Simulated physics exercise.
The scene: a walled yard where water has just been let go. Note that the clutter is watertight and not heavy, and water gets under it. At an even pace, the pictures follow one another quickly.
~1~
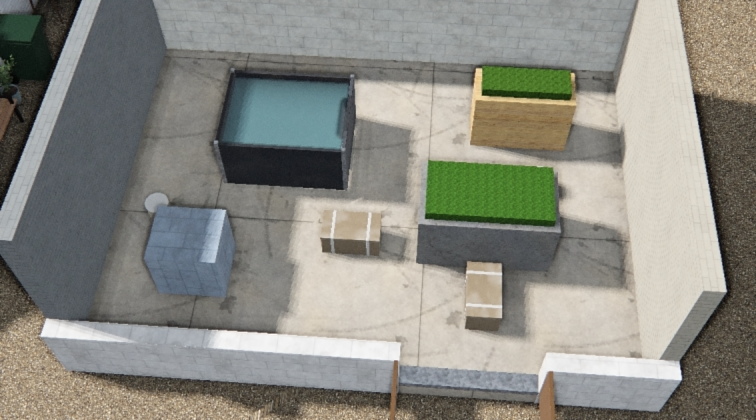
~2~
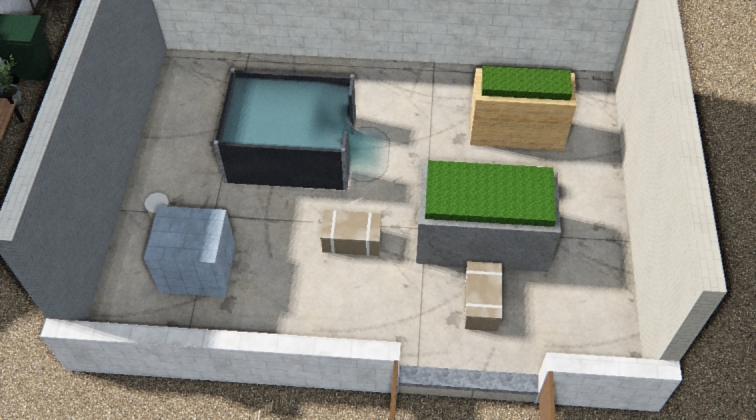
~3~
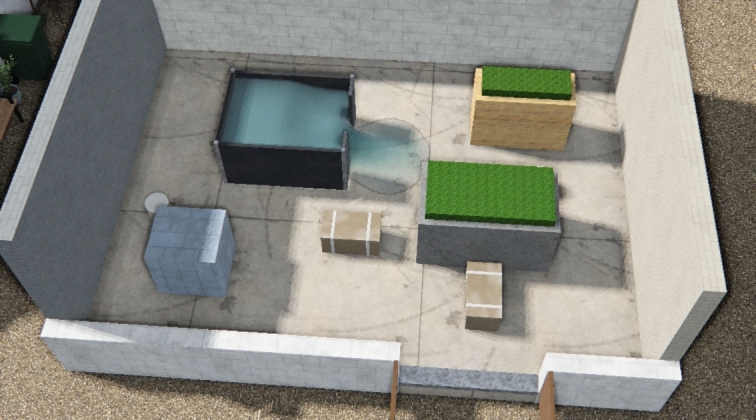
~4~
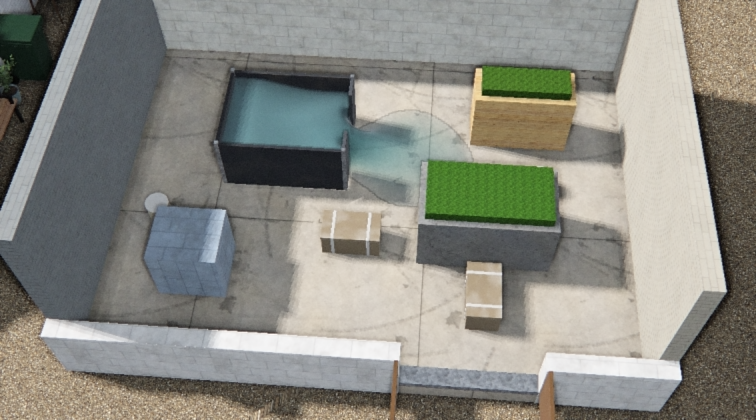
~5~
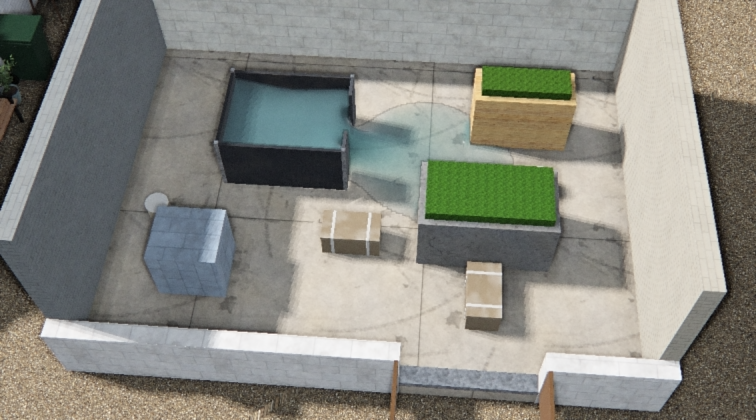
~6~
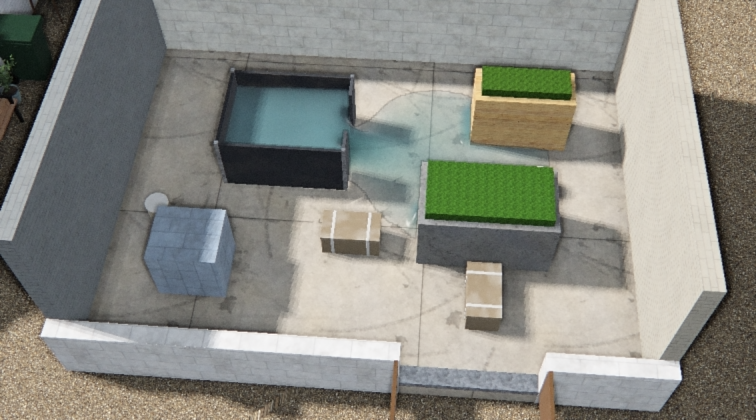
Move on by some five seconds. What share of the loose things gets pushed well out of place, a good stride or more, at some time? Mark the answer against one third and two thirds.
One to two thirds of them.
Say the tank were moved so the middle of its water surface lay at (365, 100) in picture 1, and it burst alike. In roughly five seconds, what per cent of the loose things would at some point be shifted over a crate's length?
The share comes to close to 40 percent.
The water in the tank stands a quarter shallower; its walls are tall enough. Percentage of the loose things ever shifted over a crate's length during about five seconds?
20 per cent or so.
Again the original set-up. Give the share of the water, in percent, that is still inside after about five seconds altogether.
That comes to roughly 98 parts in a hundred.
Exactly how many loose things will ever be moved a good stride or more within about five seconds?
I make it 2.
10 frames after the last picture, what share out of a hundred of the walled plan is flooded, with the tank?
40 %.
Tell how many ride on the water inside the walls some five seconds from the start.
The answer is 2.
A moment on, 0 of 5 are well off their spots; 0 afloat.
Next, 1 of 5 are well off their spots; 1 afloat.
Later, 1 of 5 are well off their spots; 1 afloat.
In the end, 2 of 5 are well off their spots, and 2 have been at some point; 2 afloat.
